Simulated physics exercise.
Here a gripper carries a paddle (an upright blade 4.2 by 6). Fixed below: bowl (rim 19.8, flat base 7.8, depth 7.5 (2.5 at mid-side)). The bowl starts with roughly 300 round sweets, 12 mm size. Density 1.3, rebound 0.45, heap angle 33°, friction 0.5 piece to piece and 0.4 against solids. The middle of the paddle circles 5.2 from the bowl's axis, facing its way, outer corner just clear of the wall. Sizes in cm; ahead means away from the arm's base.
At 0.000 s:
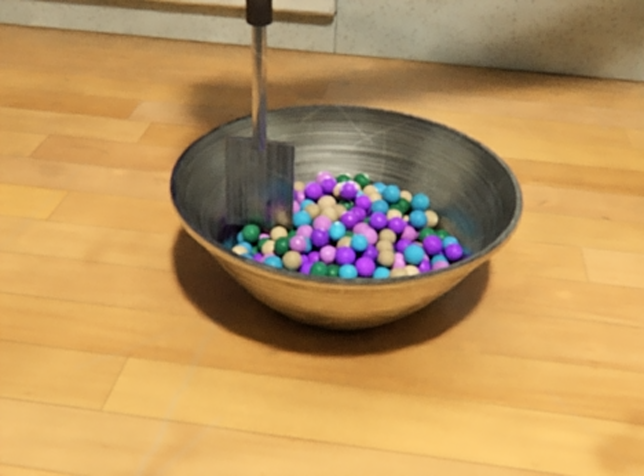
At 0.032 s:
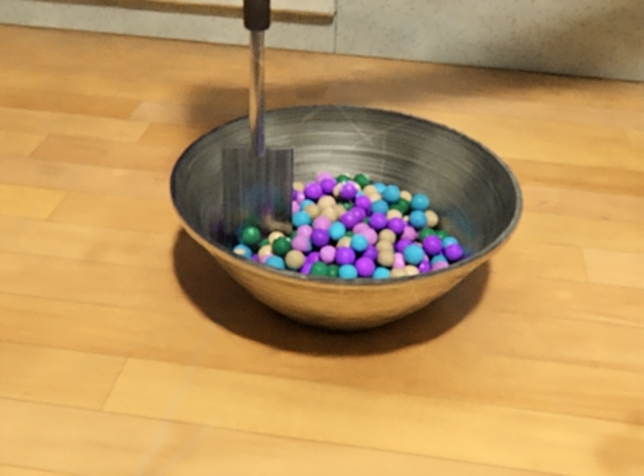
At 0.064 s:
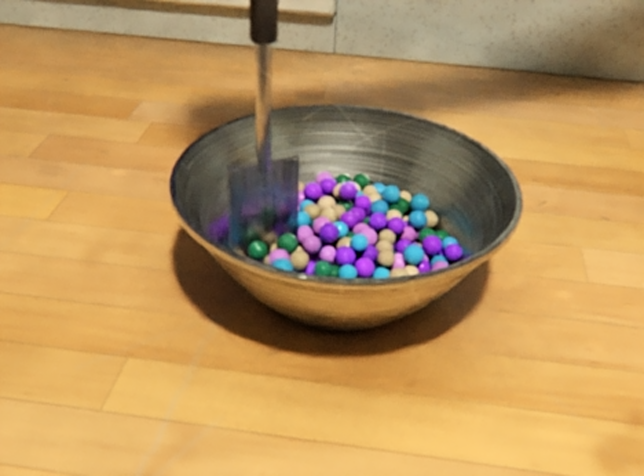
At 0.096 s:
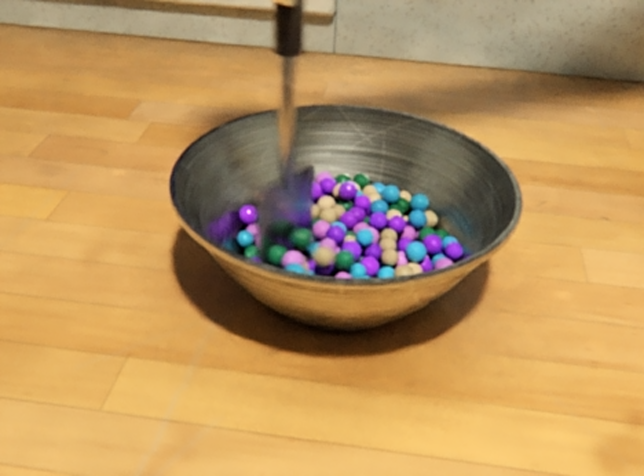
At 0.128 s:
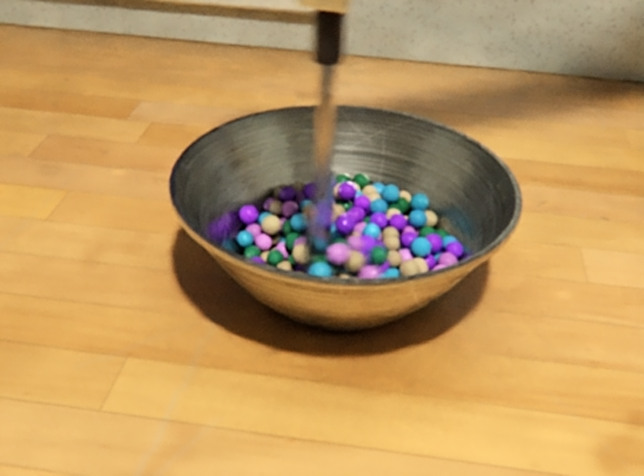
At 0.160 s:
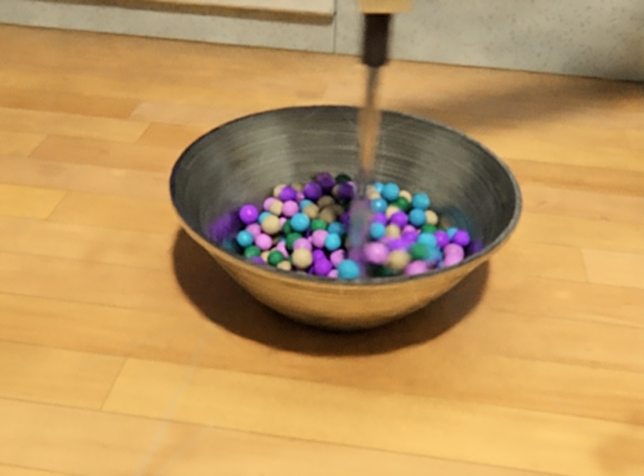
On a wooden surface, a flat paddle dipped into a metal bowl of small purple, blue, green, pink and tan balls, then swept from the left side toward the right, pushing and stirring them.
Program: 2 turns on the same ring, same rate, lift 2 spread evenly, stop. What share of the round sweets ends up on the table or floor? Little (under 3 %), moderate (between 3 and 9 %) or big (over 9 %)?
Share on the table or floor: Moderate (between 3 and 9 %).
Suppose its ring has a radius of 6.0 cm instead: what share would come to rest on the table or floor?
It would be near 0 per cent.
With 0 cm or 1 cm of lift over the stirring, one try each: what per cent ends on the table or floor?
About 15 and 15 per cent.
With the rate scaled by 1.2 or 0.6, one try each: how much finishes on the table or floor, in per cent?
About 10 and 0 per cent.
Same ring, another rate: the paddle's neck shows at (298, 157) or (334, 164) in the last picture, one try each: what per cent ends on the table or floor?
About 0 and 5 per cent.
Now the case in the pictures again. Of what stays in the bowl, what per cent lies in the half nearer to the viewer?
Roughly 50 per cent.
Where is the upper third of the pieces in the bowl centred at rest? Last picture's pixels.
At about (333, 230).
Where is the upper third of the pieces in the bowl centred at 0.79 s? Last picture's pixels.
At about (339, 231).
After 0.48 s, 345° round, highest piece 10 above the table; 293 in the bowl, 9 on the table or floor, 3 in flight or on the tool.
After 0.79 s, 225° round, highest piece 6 above the table; 291 in the bowl, 14 on the table or floor.
After 1.15 s, 0° round, highest piece 6 above the table; 291 in the bowl, 14 on the table or floor.
After 1.85 s, 0° round, highest piece 6 above the table; 291 in the bowl, 14 on the table or floor.
In the end, 291 in the bowl, 14 on the table or floor. That is 5 % on the table or floor.
